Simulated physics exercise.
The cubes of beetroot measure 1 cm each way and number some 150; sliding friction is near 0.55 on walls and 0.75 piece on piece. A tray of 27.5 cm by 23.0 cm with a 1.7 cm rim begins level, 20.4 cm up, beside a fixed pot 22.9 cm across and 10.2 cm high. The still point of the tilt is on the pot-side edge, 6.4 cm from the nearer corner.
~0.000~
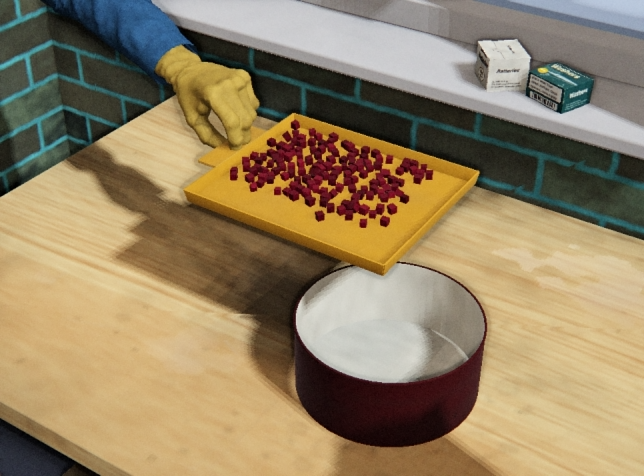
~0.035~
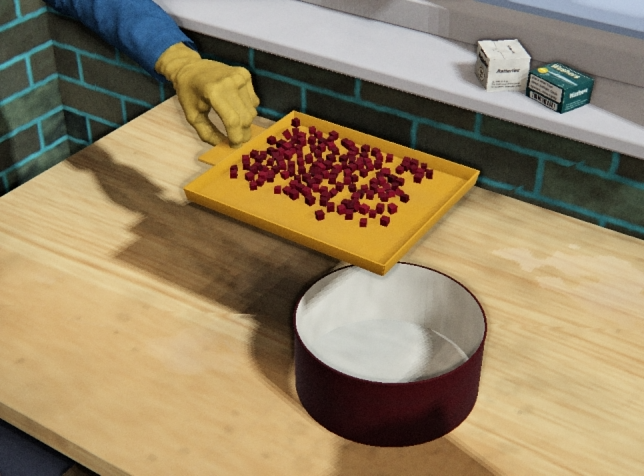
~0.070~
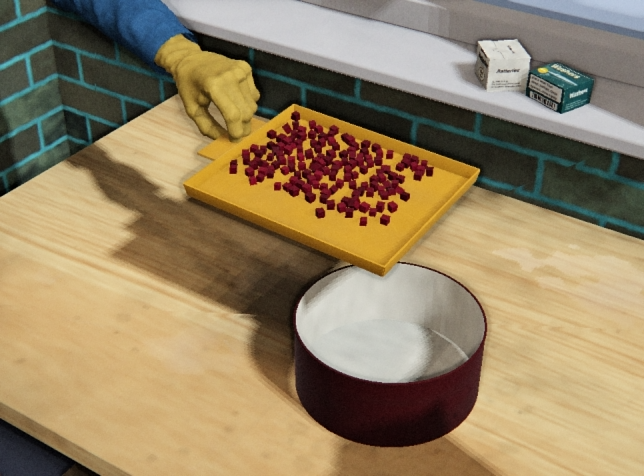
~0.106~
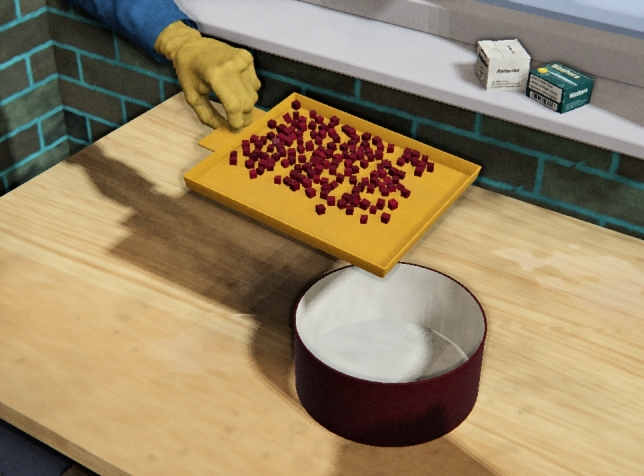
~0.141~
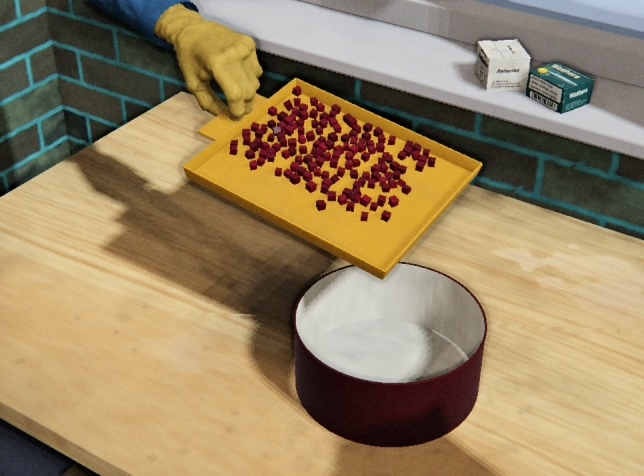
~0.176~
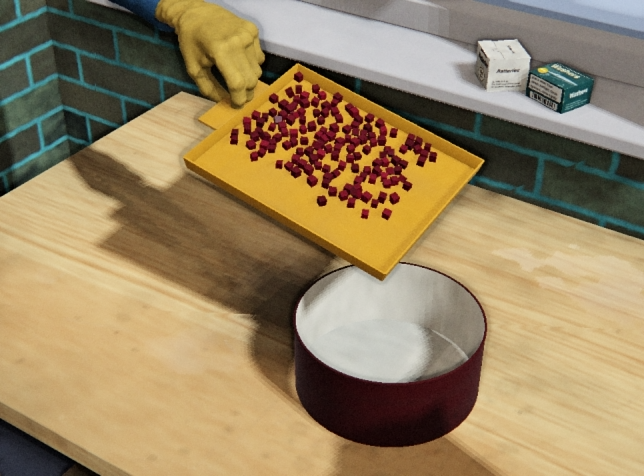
The footage shows a yellow-gloved hand holding an orange tray of small dark red cubes above a dark red pot on a wooden counter, then raising the handle side so the tray gradually tilts toward the pot.
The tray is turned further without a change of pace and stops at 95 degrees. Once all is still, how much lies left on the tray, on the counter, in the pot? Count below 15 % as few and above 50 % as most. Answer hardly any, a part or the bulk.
Tray hardly any, counter a part, pot the bulk.
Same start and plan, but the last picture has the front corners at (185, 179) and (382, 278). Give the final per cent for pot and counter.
Pot 60, counter 40.
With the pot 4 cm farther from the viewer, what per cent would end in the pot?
In that case some 40 per cent.
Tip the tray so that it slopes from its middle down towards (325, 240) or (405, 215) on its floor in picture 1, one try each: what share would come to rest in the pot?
Some 65 and 25 per cent.
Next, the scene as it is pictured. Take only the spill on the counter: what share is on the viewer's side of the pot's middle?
Roughly 90 per cent.
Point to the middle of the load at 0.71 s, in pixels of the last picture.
Around (408, 271).
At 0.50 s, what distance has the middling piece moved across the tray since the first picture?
Some 3 cm.
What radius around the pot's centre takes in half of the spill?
Roughly 38 cm.
After 0.50 s, tilt 54 degrees; the tray holds 100 %, the pot 0 %.
Then, at 0.71 s, tilt 80 degrees; the tray holds 70 %, the pot 0 %.
Then, at 1.04 s, tilt 95 degrees; the tray holds 5 %, the pot 70 %.
At rest (2.1 s), tray 0 %, counter 25 %, pot 75 %.
